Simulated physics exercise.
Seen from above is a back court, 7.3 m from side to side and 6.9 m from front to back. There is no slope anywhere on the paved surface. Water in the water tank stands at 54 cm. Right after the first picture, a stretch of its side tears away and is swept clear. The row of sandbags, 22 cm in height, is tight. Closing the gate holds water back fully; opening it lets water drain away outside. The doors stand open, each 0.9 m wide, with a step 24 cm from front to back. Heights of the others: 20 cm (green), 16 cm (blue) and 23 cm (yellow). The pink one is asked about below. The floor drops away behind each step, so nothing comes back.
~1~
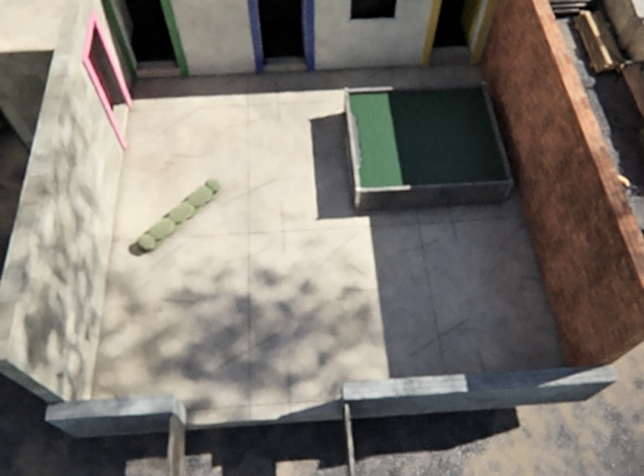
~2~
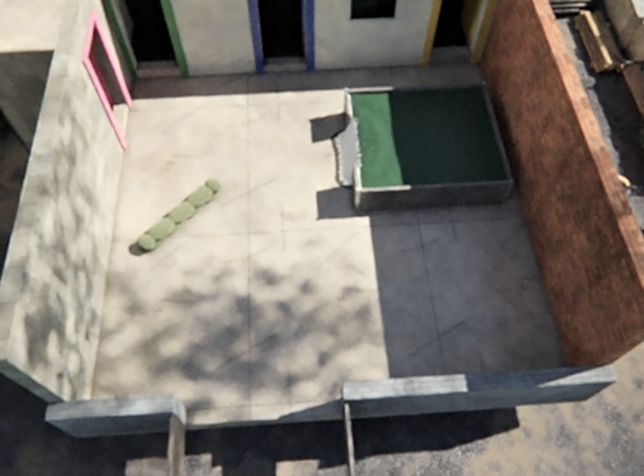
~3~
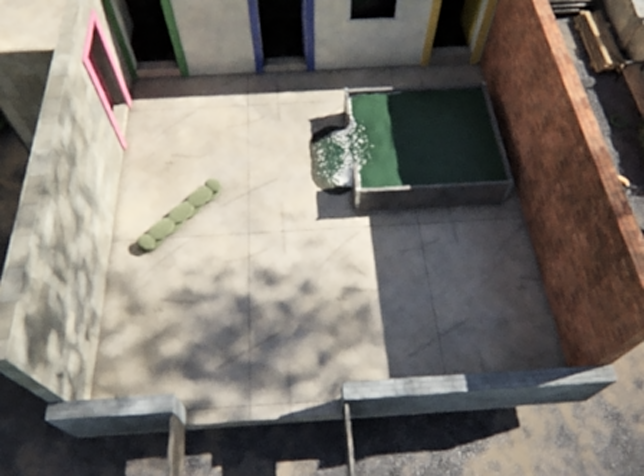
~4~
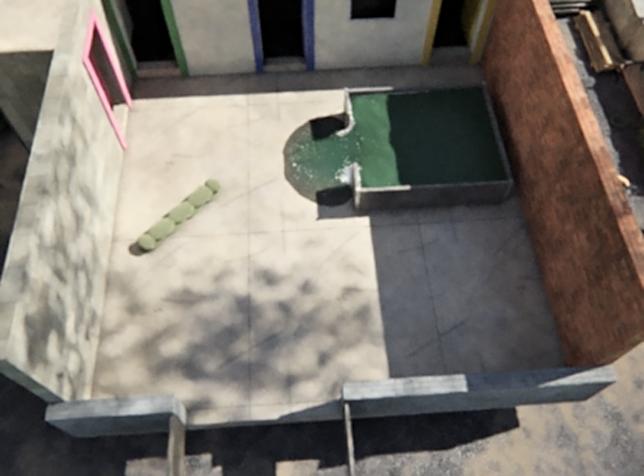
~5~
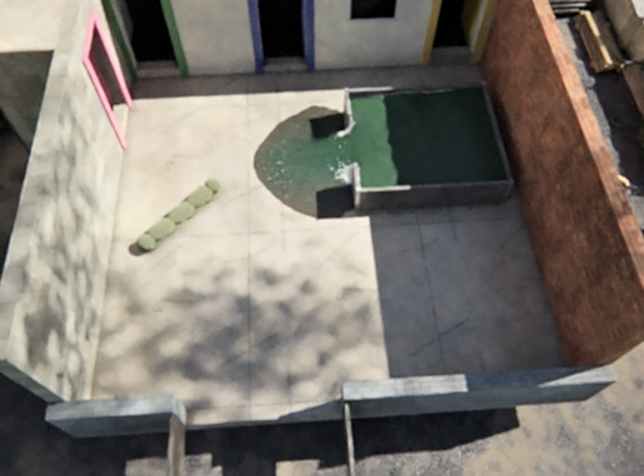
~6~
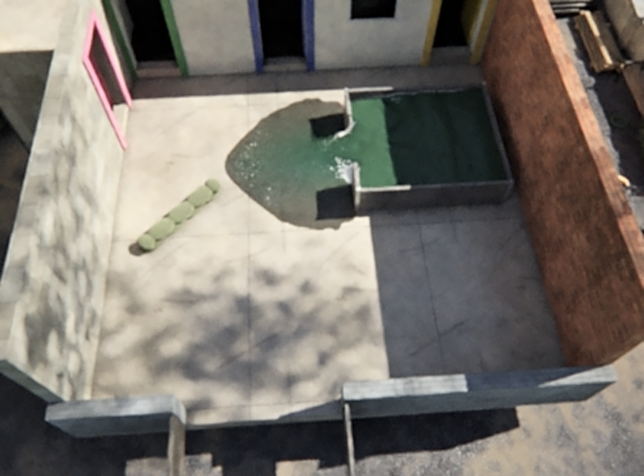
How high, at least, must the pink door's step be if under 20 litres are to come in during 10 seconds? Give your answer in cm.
I would say about 17 cm.
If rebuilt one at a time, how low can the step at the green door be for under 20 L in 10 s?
Green: Roughly 19 cm.
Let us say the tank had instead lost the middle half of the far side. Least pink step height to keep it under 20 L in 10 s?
Then 11.5 cm.
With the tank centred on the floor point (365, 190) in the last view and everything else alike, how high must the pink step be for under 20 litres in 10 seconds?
It must be around 13.0 cm tall.
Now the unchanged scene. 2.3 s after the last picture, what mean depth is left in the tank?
Near 31 cm, averaged.
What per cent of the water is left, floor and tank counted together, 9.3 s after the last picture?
About 92 %.
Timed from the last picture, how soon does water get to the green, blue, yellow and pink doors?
Green = 1.4 s, blue = 1.3 s, yellow = 7.0 s, pink = 1.0 s.
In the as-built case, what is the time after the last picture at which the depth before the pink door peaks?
2.8 s.
Then, 0.7 s after the last picture water covers 20 % of the floor, deepest (31 cm) near (342, 159); it has not reached the pink door.
Then, 2.3 s after the last picture water covers 45 % of the floor, deepest (31 cm) near (133, 80); 20 cm at the pink door, 9 litres in over its 15 cm step.
Then, 9.3 s after the last picture water covers 90 % of the floor, deepest (12 cm) near (111, 333); 9 cm at the pink door, 41 litres in over its 15 cm step.
At the pink door as built, the water peaked near 23 cm, 2.9 s after the last picture.
Run again over the same 10 s with other heights there, 41 litres in over 15 cm, 6 litres over 20.5 cm. The limit of 20 litres is kept from about 17 cm up.
